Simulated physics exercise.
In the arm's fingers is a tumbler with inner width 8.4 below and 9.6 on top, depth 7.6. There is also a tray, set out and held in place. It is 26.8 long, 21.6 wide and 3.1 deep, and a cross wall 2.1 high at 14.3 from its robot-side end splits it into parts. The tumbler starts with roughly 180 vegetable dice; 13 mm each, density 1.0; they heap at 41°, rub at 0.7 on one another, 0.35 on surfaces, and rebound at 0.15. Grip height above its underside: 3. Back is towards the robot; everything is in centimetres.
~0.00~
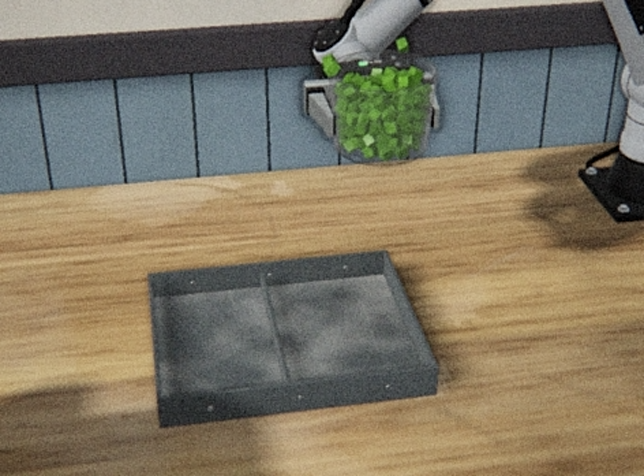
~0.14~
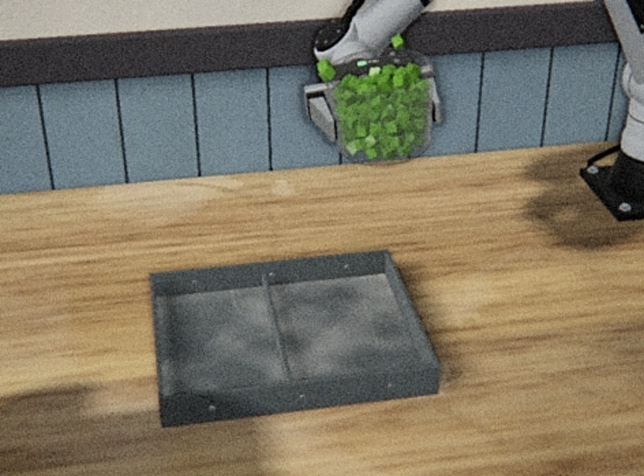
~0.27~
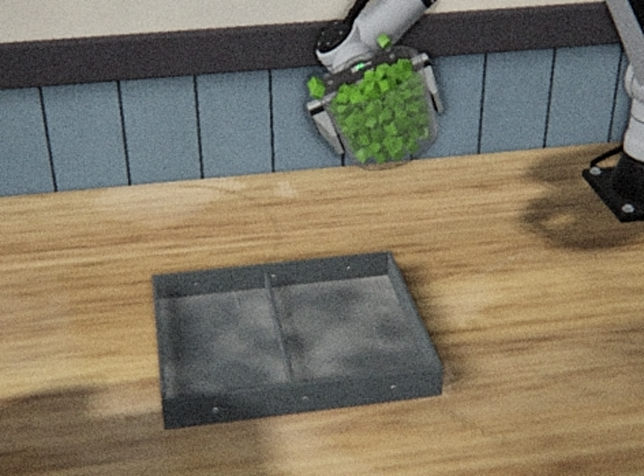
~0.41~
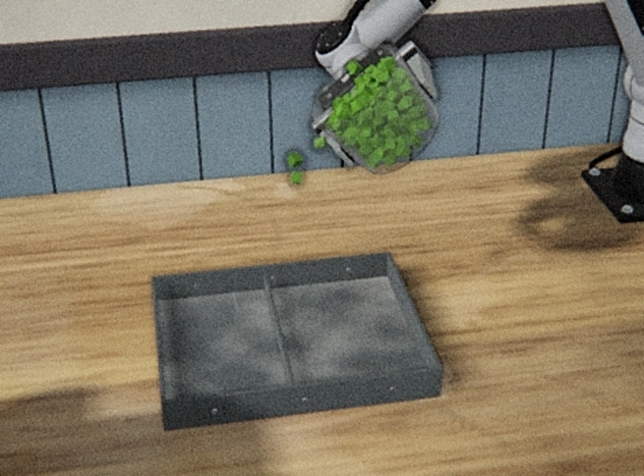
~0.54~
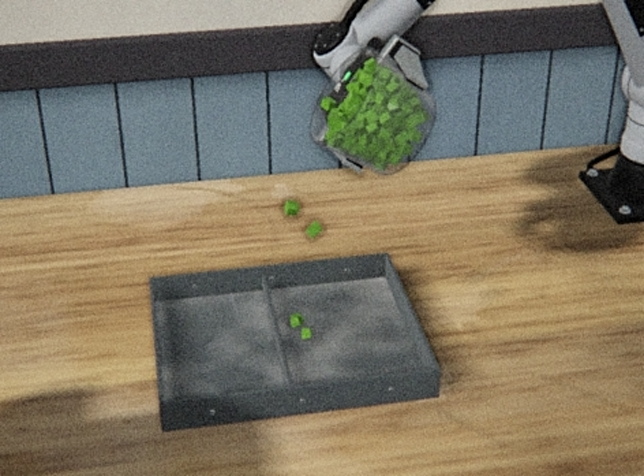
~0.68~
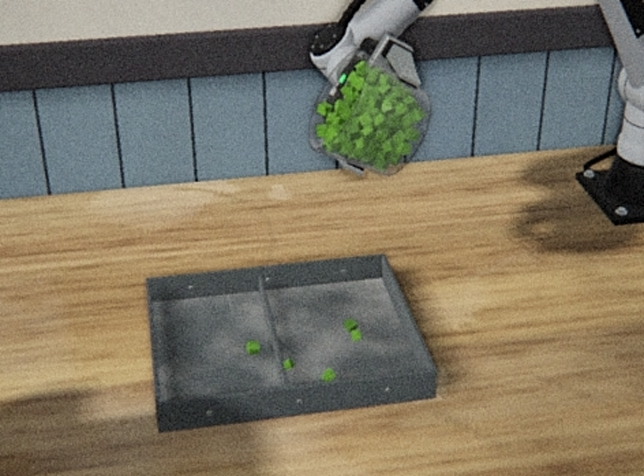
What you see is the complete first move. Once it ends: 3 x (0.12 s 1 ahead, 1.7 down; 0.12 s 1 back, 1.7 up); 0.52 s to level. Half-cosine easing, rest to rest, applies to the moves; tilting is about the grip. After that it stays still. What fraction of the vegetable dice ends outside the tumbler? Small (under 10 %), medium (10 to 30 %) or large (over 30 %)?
Small.
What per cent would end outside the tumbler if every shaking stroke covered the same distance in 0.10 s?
In that case about 5 in a hundred.
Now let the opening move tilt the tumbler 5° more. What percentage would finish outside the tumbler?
It would come to roughly 5 per cent.
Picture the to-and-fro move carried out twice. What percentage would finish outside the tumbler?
That share would be near 5 percent.
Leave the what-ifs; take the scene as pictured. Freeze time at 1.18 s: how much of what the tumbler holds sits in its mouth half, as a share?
That share comes to roughly 50 percent.
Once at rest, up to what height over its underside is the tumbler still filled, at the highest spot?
Height at rest: About 8.0 centimetres.
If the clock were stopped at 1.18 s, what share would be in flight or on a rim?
Some 1 percent.
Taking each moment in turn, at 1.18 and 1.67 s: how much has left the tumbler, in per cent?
First it's 5 percent, and after that 5 percent.
After 1.18 s, tilted 59° forward, highest piece 30 above the table; 172 in the tumbler, 4 in the robot-side part, 2 in the far-side part, 2 in flight or on a rim.
After 1.67 s, tilted 27° forward, highest piece 29 above the table; 172 in the tumbler, 6 in the robot-side part, 2 in the far-side part.
After 2.12 s, level, highest piece 30 above the table; 172 in the tumbler, 6 in the robot-side part, 2 in the far-side part.
After 3.17 s, level, highest piece 30 above the table; 172 in the tumbler, 6 in the robot-side part, 2 in the far-side part.
In the end, 172 in the tumbler, 6 in the robot-side part, 2 in the far-side part. That is 4 % outside the tumbler.
